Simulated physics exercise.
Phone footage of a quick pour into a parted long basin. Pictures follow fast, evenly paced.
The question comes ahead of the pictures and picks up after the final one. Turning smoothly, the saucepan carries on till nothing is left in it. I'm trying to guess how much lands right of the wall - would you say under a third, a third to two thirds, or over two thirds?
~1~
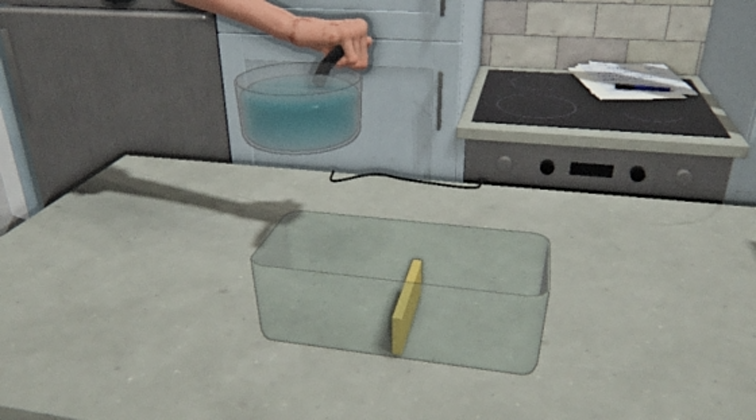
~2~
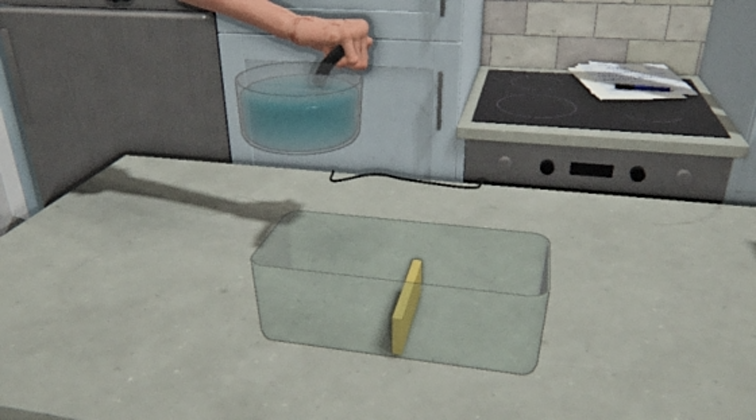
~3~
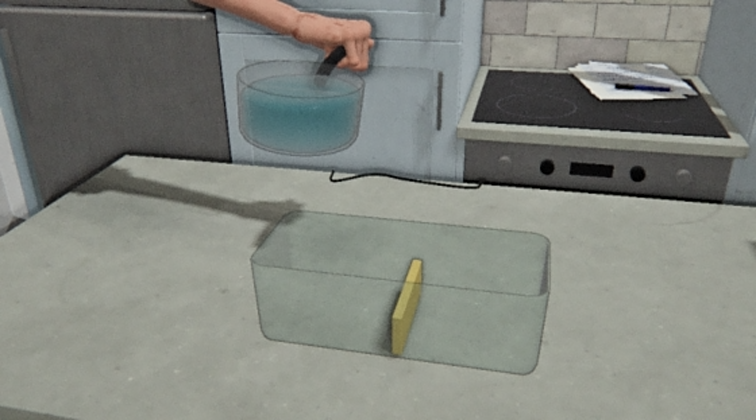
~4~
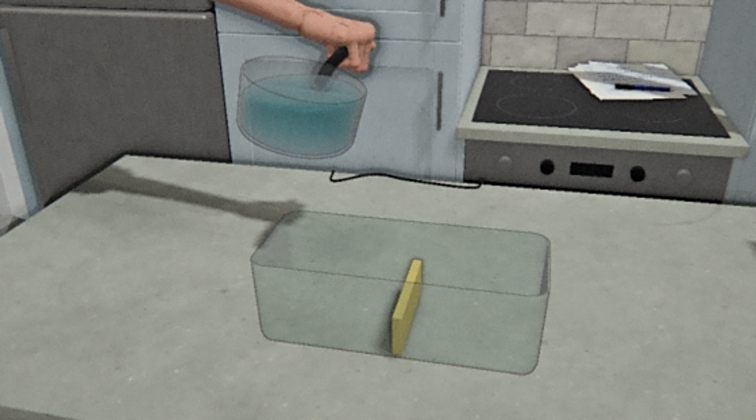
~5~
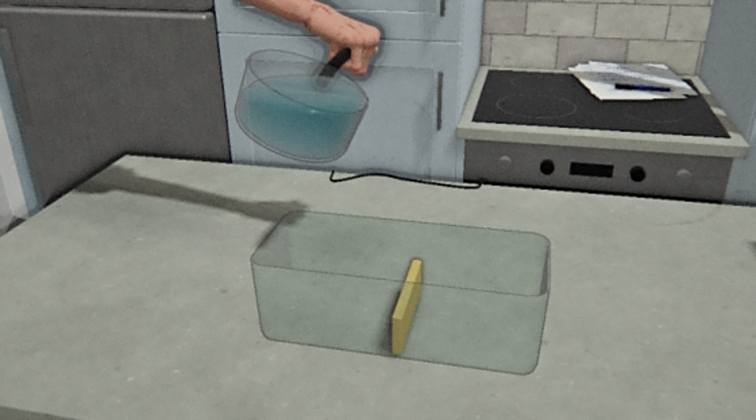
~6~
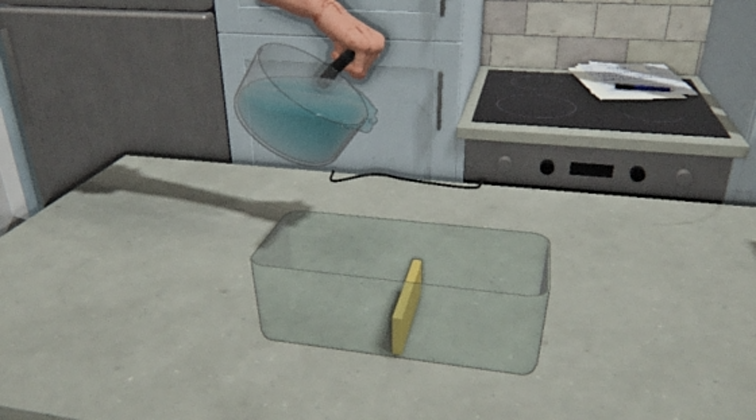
Looks to me like the right side of the wall gets at least a third but no more than two thirds.
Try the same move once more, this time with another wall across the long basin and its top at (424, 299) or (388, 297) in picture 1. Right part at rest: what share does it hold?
Roughly 30 per cent, and 70 per cent.
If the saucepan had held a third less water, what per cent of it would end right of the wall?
Roughly 25 in a hundred.
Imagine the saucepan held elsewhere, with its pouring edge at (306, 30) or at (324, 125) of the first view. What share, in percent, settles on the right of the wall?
Try one: 5 %; try two: 5 %.
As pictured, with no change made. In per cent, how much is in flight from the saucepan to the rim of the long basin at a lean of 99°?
That comes to near 50 percent.
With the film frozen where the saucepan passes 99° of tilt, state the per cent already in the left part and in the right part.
Left part: Around 5 %. Right part: Around 30 %.
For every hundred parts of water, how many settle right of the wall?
Close to 50 in a hundred.
A moment on, the saucepan is tipped on its side and 18 per cent is still to pour, 5 is left of the wall and 29 right of it.
Next, the saucepan is tipped right over and 2 per cent is still to pour, 40 is left of the wall and 51 right of it.
Then the saucepan is tipped right over and 0 per cent is still to pour, 46 is left of the wall and 52 right of it.
Later the saucepan is tipped right over and 0 per cent is still to pour, 46 is left of the wall and 52 right of it.
In the end 46 per cent lies left of the wall, 52 right of it and 2 outside.
